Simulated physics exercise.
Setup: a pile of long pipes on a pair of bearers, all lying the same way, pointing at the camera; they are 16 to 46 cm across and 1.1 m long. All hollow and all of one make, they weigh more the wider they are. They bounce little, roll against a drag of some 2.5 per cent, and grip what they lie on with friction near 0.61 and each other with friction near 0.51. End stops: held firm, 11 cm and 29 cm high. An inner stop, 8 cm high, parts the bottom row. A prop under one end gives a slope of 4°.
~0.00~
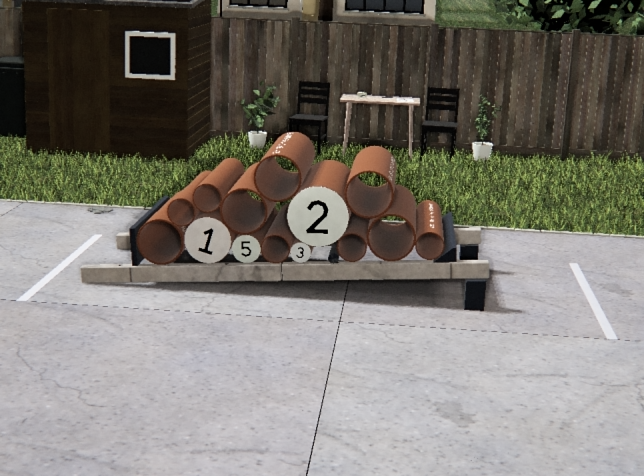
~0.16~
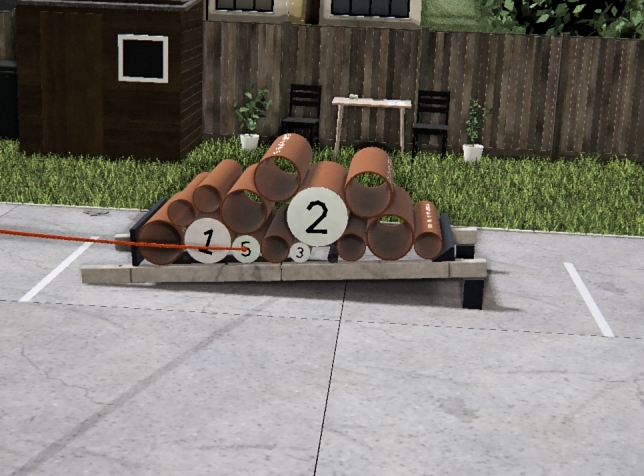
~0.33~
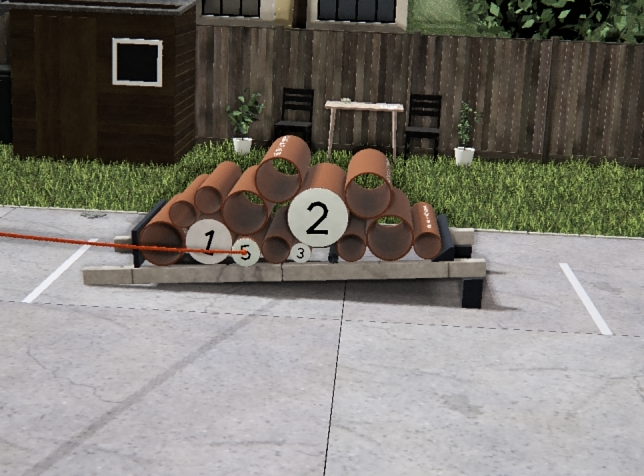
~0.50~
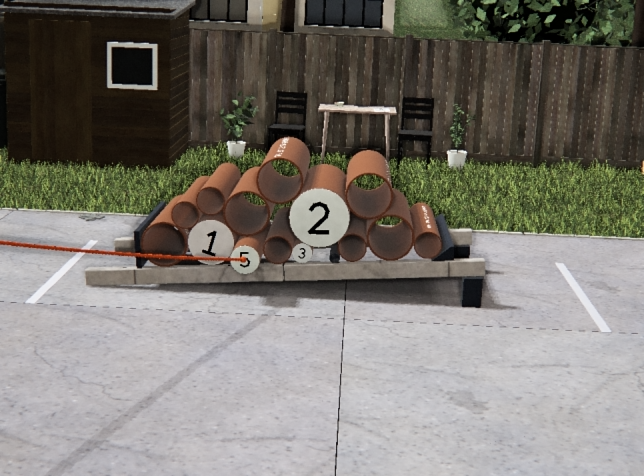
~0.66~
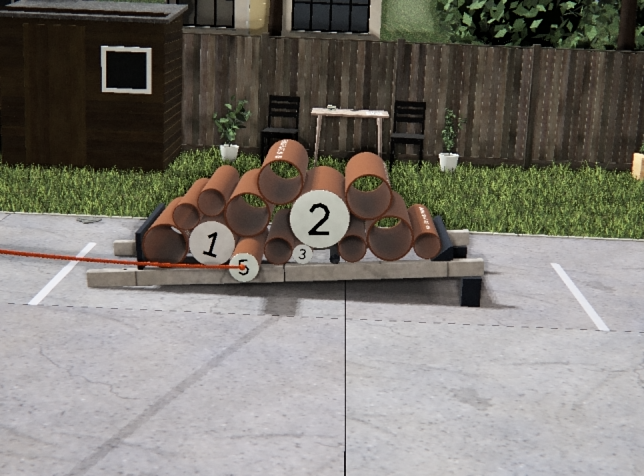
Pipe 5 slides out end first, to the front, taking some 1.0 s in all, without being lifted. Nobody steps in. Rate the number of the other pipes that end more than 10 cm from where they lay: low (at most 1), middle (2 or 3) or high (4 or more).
Answer: Low.
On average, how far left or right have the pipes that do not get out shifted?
Some 0 cm leftwards.
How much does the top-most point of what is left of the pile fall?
Roughly 0 cm lower.
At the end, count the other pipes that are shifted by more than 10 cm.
Count: 1.
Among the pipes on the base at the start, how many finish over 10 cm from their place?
Total: 1.
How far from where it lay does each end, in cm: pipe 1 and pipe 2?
Pipe 1 ends 0 cm away, and pipe 2 ends 0 cm away.
After 1.46 s, 0 now displaced over 10 cm; the one last seen at (278, 251) 1.8 cm left.
After 1.62 s, 0 now displaced over 10 cm; the one last seen at (278, 251) 3.7 cm left.
After 1.80 s, 0 now displaced over 10 cm; the one last seen at (278, 251) 7 cm left.
In the end, by 2.5 s, 1 moved over 10 cm; not one across the white lines; the one last seen at (278, 251) 17 cm left; top of the pile 1.1 m high, from 1.1 m.
